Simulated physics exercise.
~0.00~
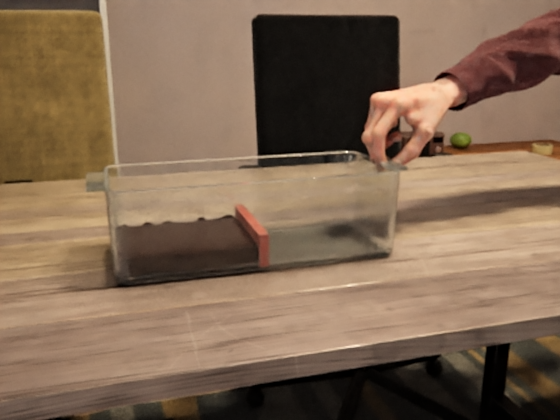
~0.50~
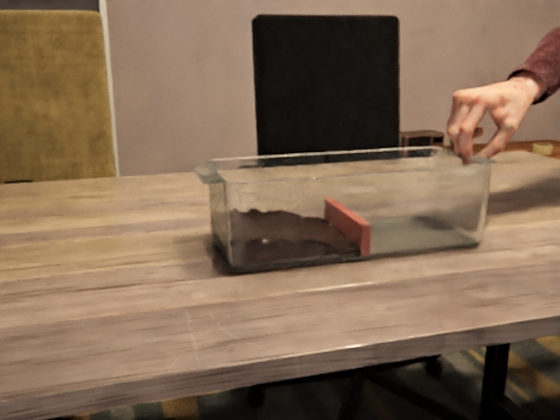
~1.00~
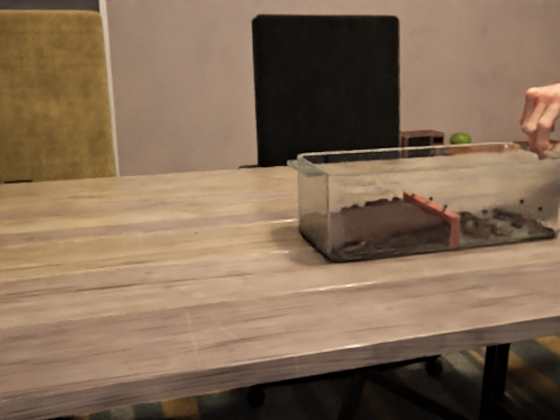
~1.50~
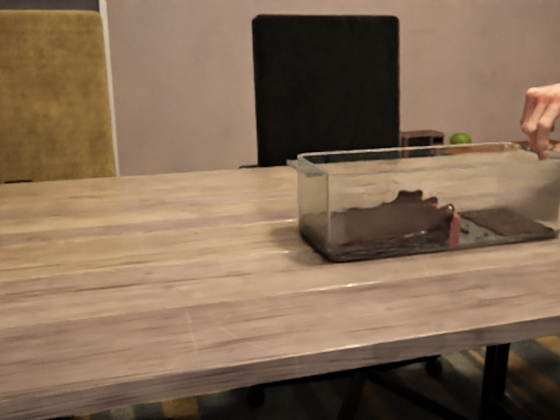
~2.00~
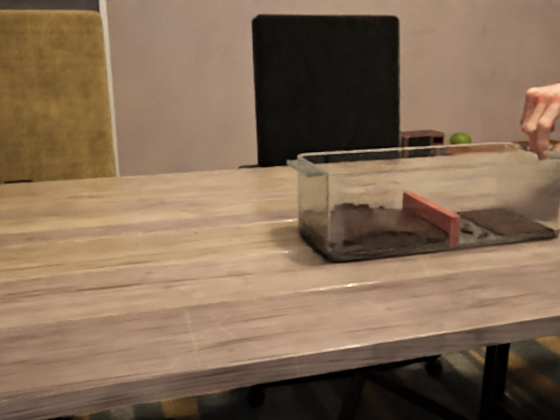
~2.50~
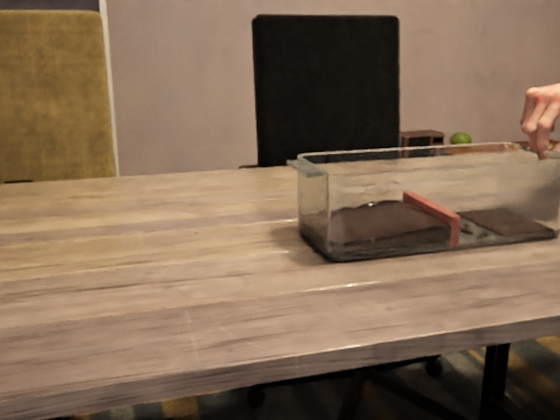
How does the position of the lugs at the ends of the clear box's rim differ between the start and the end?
At the start the lugs are nearer the middle of the table, and at the end they are well over to the right, having moved along with the box.
